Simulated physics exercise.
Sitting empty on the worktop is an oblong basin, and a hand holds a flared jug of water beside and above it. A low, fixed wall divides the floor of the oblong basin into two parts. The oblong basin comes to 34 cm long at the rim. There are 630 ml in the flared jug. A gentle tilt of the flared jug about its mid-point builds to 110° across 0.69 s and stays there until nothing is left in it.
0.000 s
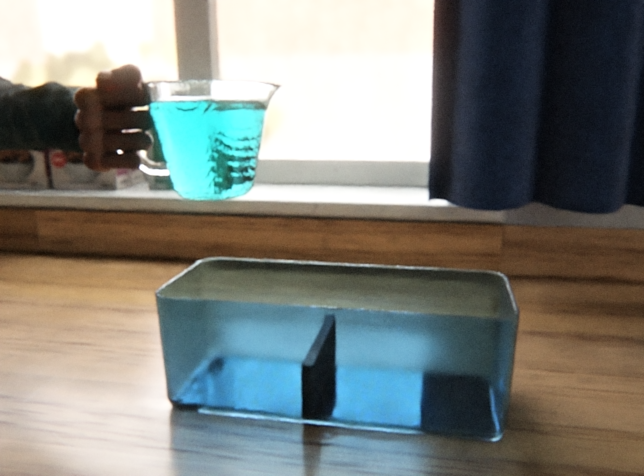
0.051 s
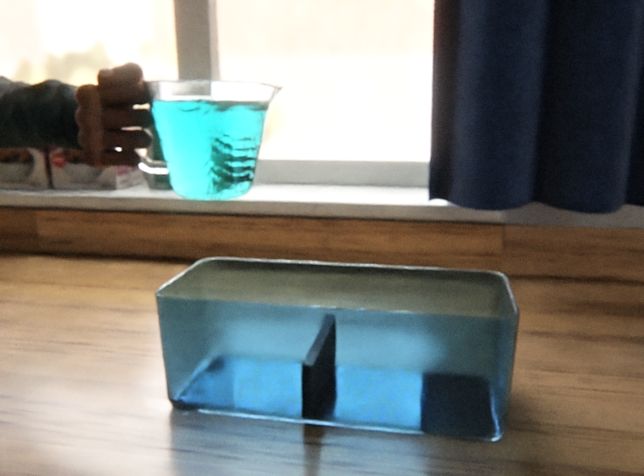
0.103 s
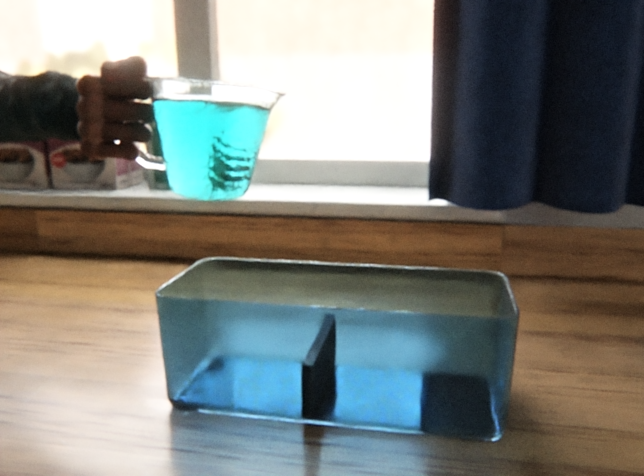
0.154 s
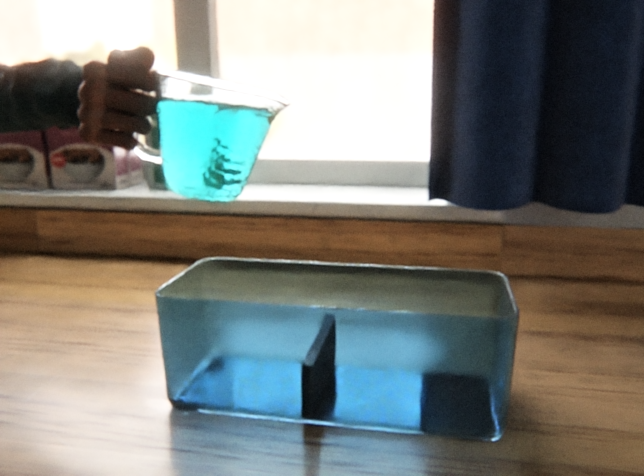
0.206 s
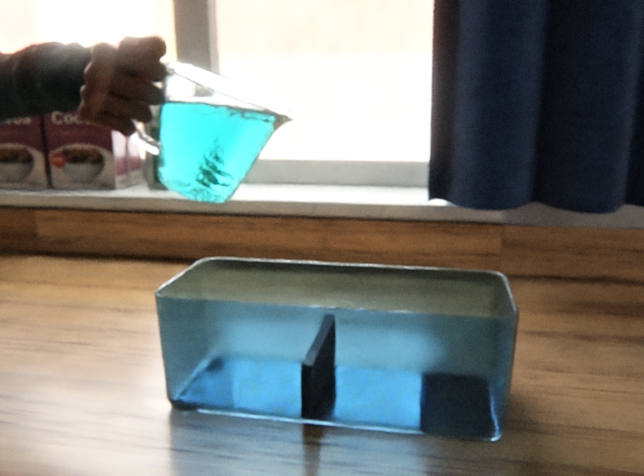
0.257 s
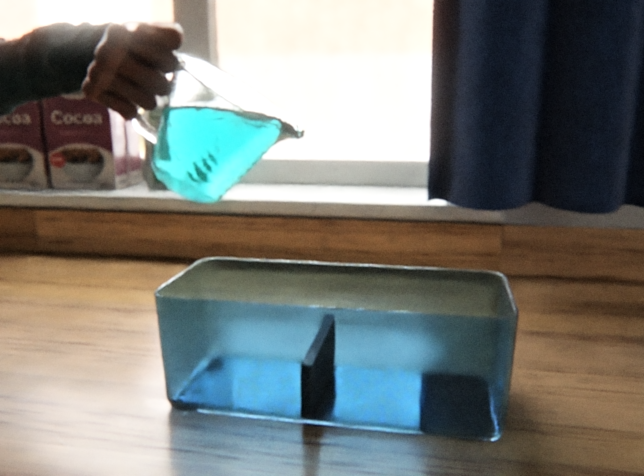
On a wooden worktop, a hand steadily tilts a jug of blue-green liquid rightward above an oblong basin.
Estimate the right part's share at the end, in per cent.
Roughly 64 per cent is in the right part.
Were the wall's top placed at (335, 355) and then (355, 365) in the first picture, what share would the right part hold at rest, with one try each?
50 in a hundred, followed by 35 in a hundred.
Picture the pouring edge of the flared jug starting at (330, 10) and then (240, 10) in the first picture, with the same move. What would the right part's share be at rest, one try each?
Try 1: Approx. 90 %; try 2: Approx. 35 %.
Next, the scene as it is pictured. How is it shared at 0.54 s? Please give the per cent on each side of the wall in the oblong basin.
I'd say about 0 left and about 34 right.
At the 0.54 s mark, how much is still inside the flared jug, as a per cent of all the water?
I'd estimate some 36 % remains.
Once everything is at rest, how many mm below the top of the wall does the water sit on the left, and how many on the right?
46 mm left, 40 mm right.
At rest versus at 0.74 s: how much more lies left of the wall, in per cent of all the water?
Roughly 7 percent.
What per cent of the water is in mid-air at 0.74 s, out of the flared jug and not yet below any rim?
Estimated airborne part: Roughly 6 per cent.
By 0.54 s the tilt is 97° and 37 per cent is still to pour, 0 is left of the wall and 34 right of it.
By 0.74 s the tilt is 110° and 2 per cent is still to pour, 28 is left of the wall and 63 right of it.
By 0.96 s the tilt is 110° and 0 per cent is still to pour, 35 is left of the wall and 64 right of it.
By 1.19 s the tilt is 110° and 0 per cent is still to pour, 35 is left of the wall and 64 right of it.
At rest 35 per cent lies left of the wall, 64 right of it and 1 outside.
